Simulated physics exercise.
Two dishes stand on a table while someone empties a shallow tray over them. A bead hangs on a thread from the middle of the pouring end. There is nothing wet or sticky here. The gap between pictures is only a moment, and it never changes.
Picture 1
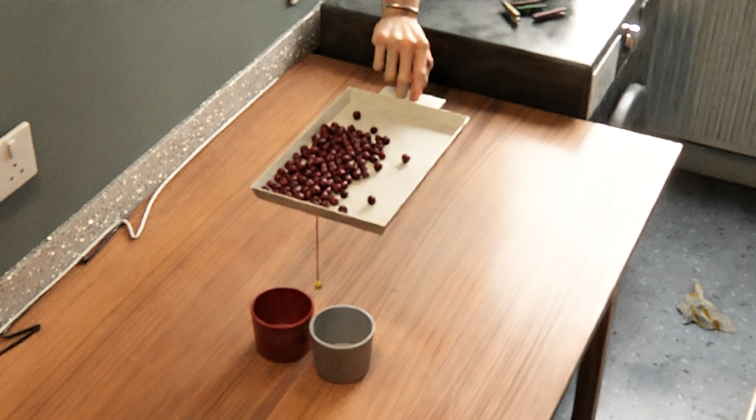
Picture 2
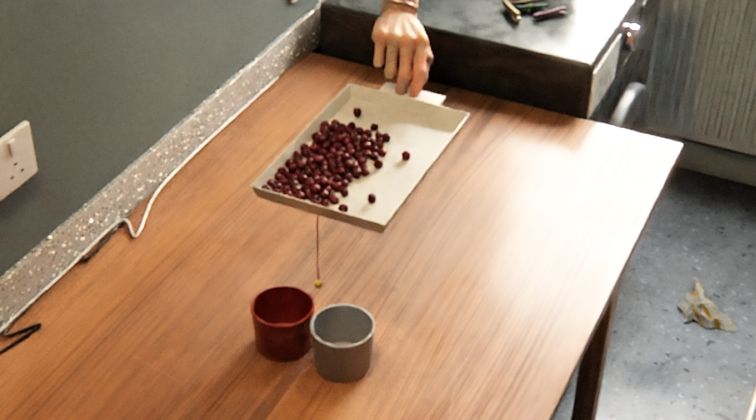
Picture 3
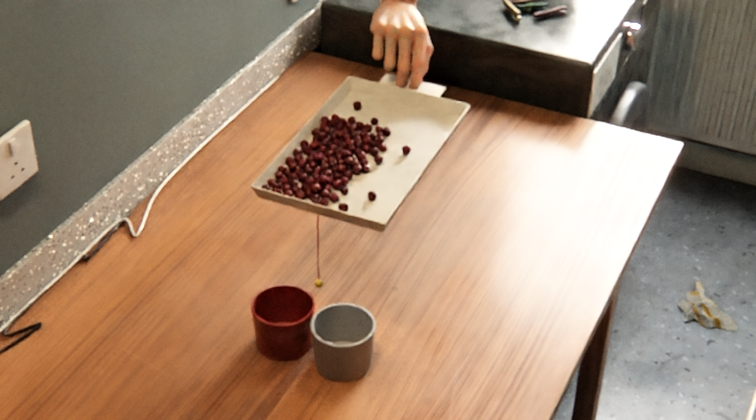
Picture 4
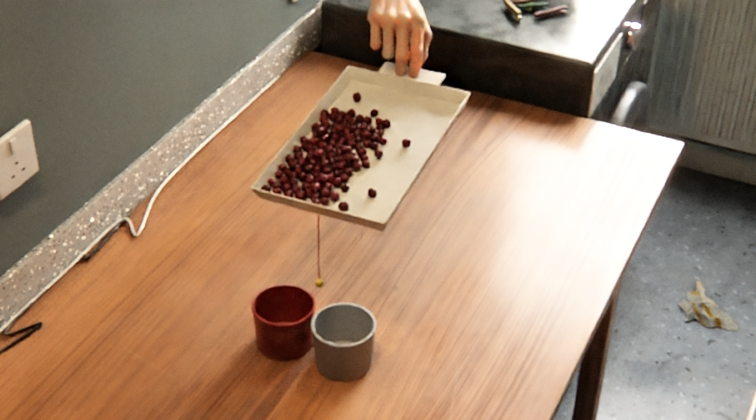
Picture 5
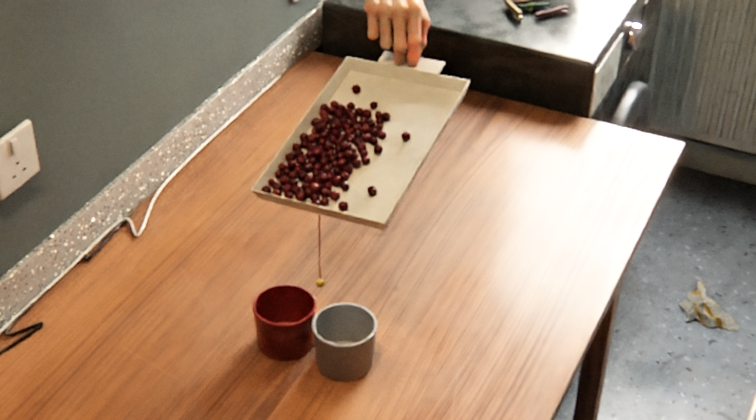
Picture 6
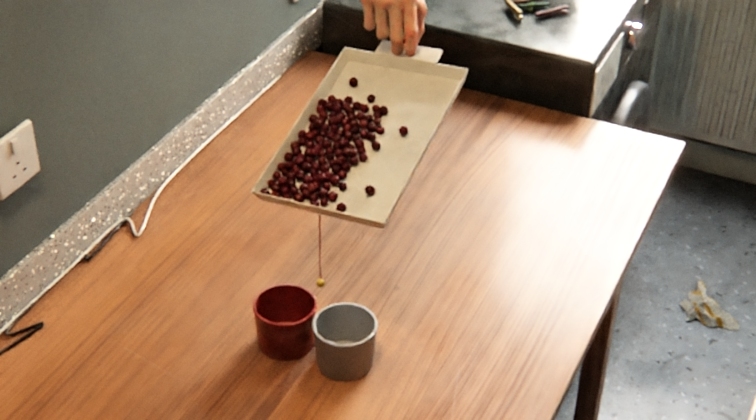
We see a hand holding a shallow tray of dark red dried cherries above a red cup and a grey cup on a wooden table; the hand gradually raises the far end, steepening the tray, while the cherries barely shift.
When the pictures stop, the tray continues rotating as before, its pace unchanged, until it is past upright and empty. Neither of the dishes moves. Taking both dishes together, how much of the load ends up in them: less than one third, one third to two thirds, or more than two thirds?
Between both dishes you'd find a middling amount, one to two thirds.
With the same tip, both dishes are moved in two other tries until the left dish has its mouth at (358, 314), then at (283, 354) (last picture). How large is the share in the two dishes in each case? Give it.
0 % and 0 %.
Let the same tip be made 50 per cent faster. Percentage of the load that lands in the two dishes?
Roughly 40 %.
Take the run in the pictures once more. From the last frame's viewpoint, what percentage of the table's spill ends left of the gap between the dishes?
Looks like close to 100 per cent of it.
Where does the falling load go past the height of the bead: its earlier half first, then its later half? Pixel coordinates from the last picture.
The first part at (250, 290); the rest at (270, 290).
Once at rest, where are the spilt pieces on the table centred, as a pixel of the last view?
Middle in the last view: Roughly (203, 342).
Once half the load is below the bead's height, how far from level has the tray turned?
95°.
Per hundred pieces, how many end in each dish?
The share is 40 per cent in the left dish and 0 per cent in the right dish.
Soon after the last picture, tray tipped steeply; nearly all on the tray; a stray few in the air.
A little later, tray tipped right over; about a quarter on the tray; a stray few in the right dish; about a quarter in the left dish; about a third outside both; about a quarter in the air.
Later still, tray tipped past a quarter turn; a small part in the right dish; about a third in the left dish; about half outside both.
At rest, tray tipped past a quarter turn; a small part in the right dish; about a third in the left dish; about half outside both.
